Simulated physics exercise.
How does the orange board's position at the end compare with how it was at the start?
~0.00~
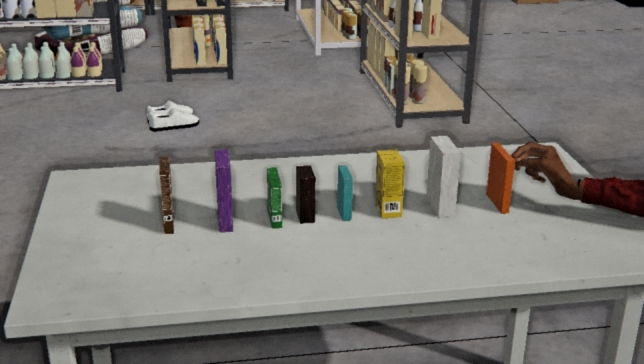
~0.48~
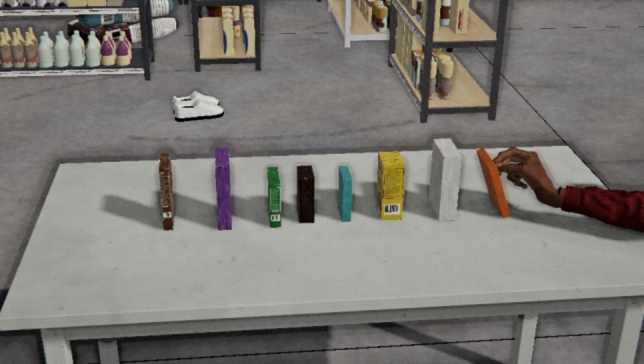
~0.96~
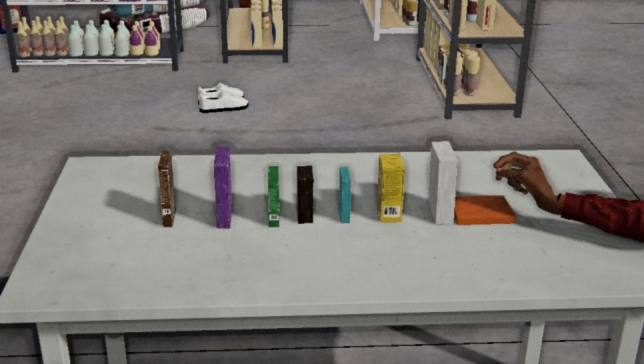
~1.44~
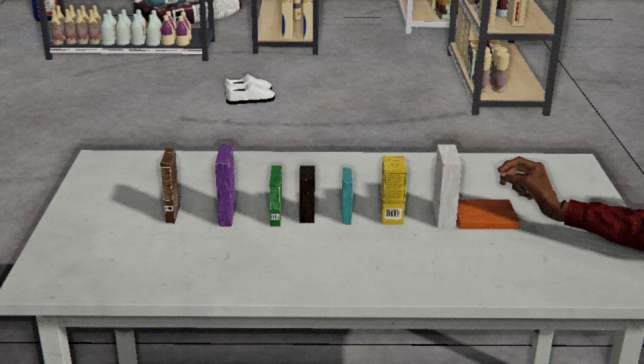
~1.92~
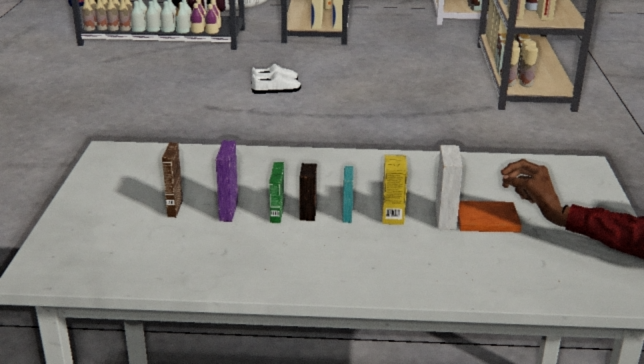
At the start the orange board stands upright near the hand, and at the end it lies on its side on the table, next to the white block.
